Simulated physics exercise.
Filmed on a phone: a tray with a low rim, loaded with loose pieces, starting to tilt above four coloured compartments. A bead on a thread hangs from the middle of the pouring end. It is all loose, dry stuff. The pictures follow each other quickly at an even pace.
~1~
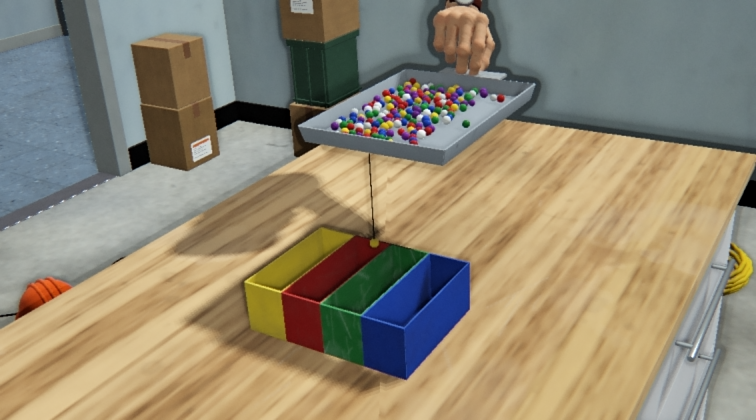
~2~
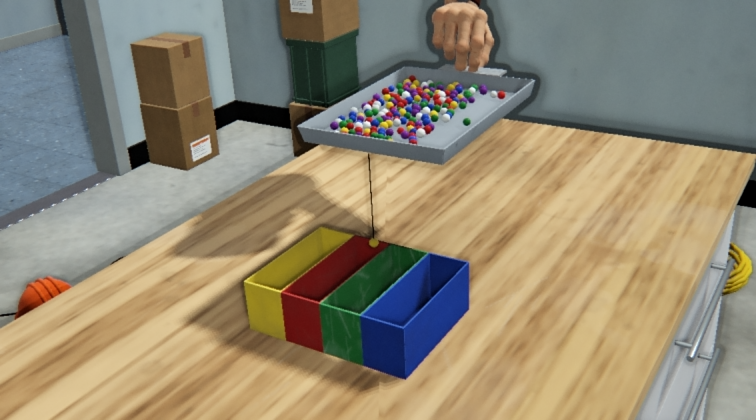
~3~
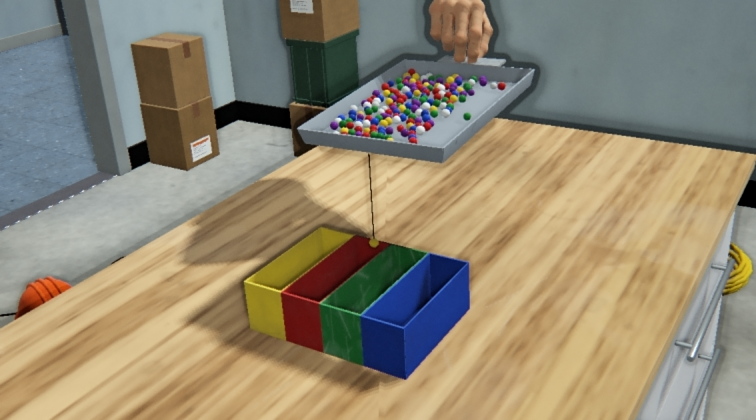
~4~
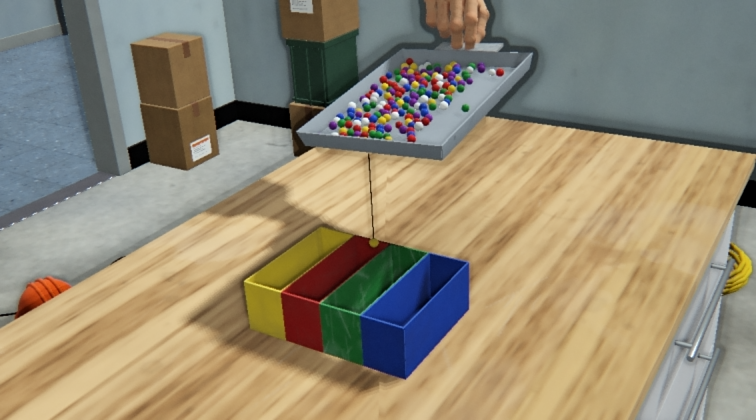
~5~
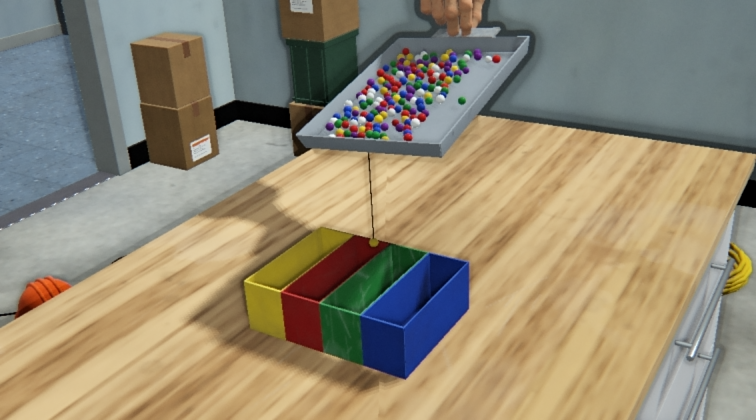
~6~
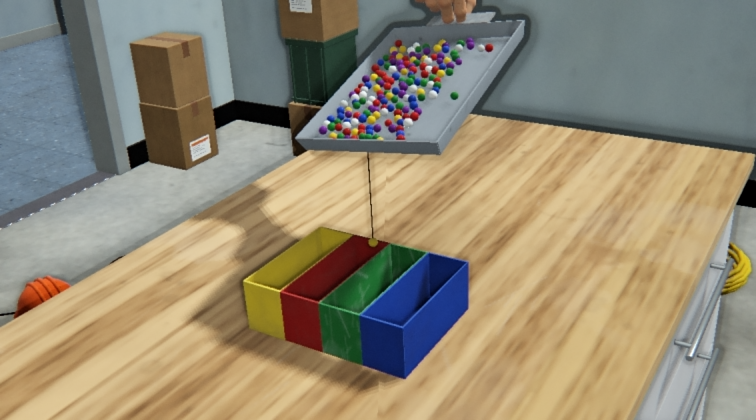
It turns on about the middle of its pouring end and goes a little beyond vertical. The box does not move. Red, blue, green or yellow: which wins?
It favours the yellow compartment.
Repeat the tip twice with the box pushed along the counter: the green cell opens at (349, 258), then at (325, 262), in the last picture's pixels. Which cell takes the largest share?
The first try: That red cell. The second: The cell in red.
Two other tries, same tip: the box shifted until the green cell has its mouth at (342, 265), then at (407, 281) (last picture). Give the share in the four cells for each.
In turn 100 and 20 in a hundred.
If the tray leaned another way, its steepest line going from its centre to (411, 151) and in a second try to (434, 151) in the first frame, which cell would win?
One: The blue cell. Two: Blue.
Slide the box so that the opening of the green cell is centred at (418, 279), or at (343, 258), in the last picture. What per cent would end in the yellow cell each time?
Roughly 10 per cent, and 20 per cent.
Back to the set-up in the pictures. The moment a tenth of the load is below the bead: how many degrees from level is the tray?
Roughly 65°.
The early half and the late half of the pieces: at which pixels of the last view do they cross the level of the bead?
Early half (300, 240), late half (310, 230).
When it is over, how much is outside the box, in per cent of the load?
Roughly 30 in a hundred.
Soon, tray tipped steeply; most on the tray; a small part in the yellow cell; a stray few in the red cell; a small part falling or outside the box.
A while on, tray tipped past a quarter turn; a stray few on the tray; about half in the yellow cell; a small part in the red cell; a stray few in the green cell; about a third falling or outside the box.
Towards the end, tray tipped past a quarter turn; about two thirds in the yellow cell; a small part in the red cell; a stray few in the green cell; about a quarter falling or outside the box.
Finally, tray tipped past a quarter turn; about two thirds in the yellow cell; a small part in the red cell; a stray few in the green cell; none in the blue cell; about a quarter outside the box.
